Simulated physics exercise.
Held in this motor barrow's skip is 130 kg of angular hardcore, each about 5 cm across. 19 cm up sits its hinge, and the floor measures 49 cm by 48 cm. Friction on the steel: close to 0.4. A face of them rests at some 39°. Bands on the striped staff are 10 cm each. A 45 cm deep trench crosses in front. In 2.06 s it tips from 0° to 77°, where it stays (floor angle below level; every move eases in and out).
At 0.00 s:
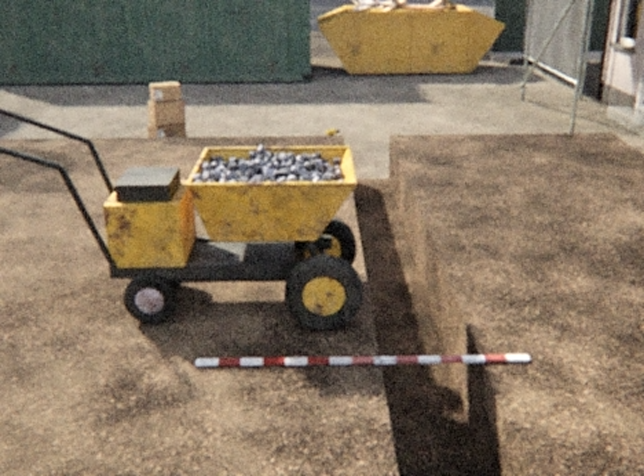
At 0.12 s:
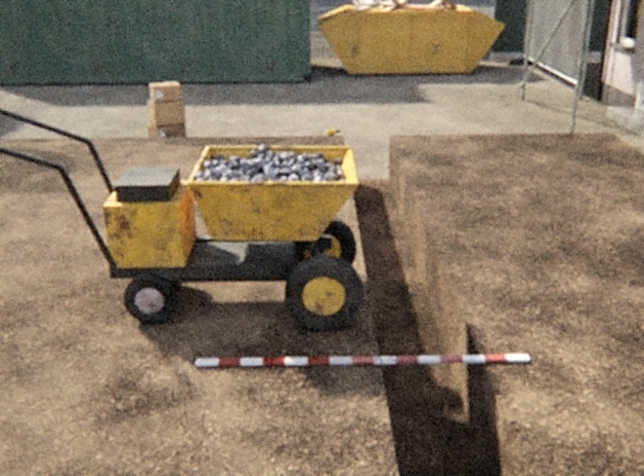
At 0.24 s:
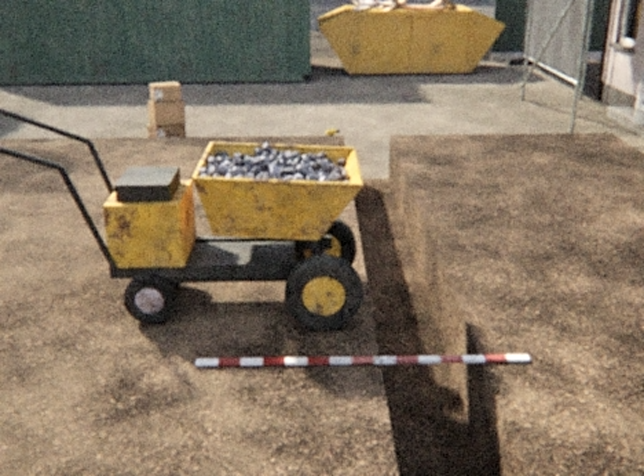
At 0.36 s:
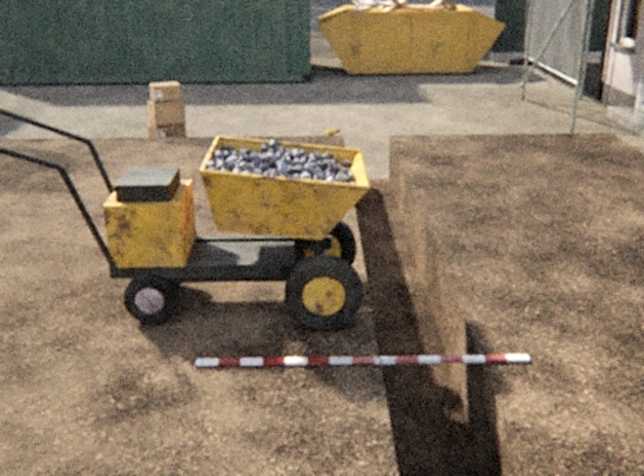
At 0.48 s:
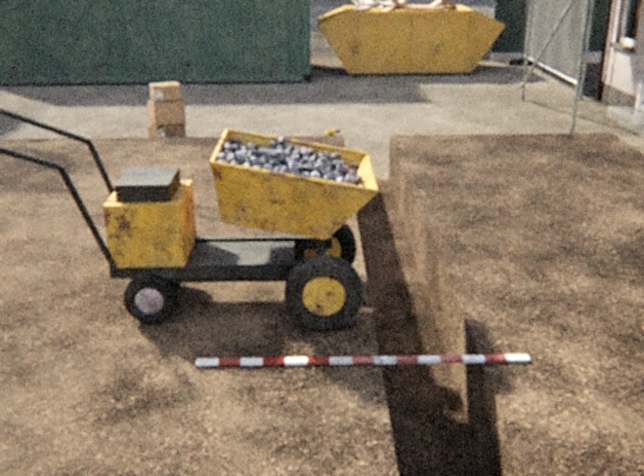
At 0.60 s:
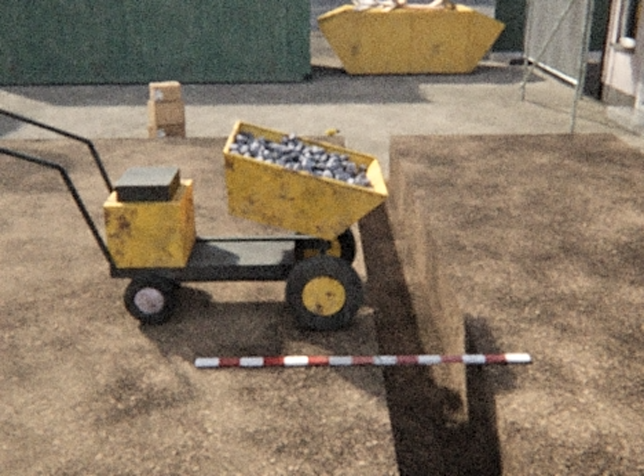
A yellow motor barrow's skip of grey stones slowly tilting down toward the right beside a trench, its wheels staying still.
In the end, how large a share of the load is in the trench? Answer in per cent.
A share of roughly 63 %.
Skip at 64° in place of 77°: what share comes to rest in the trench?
It would come to about 20 percent.
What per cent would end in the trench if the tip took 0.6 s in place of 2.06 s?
It would be near 35 per cent.
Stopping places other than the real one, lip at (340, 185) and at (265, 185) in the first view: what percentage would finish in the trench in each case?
80 %, then 90 %.
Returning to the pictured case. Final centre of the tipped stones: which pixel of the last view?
I'd point somewhere around (441, 355).
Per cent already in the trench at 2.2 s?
Close to 15 per cent at that time.
After 1.5 s the floor is at 65°; 99 % in the skip, 1 % in the trench; the foremost stones are at (452, 270).
After 2.2 s the floor is at 77°; 59 % in the skip, 16 % in the trench, 24 % past the trench; the foremost stones are at (542, 299).
After 2.5 s the floor is at 77°; 39 % in the skip, 30 % in the trench, 32 % past the trench; the foremost stones are at (575, 310).
After 4.5 s the floor is at 77°; 7 % in the skip, 63 % in the trench, 30 % past the trench; the foremost stones are at (581, 310).
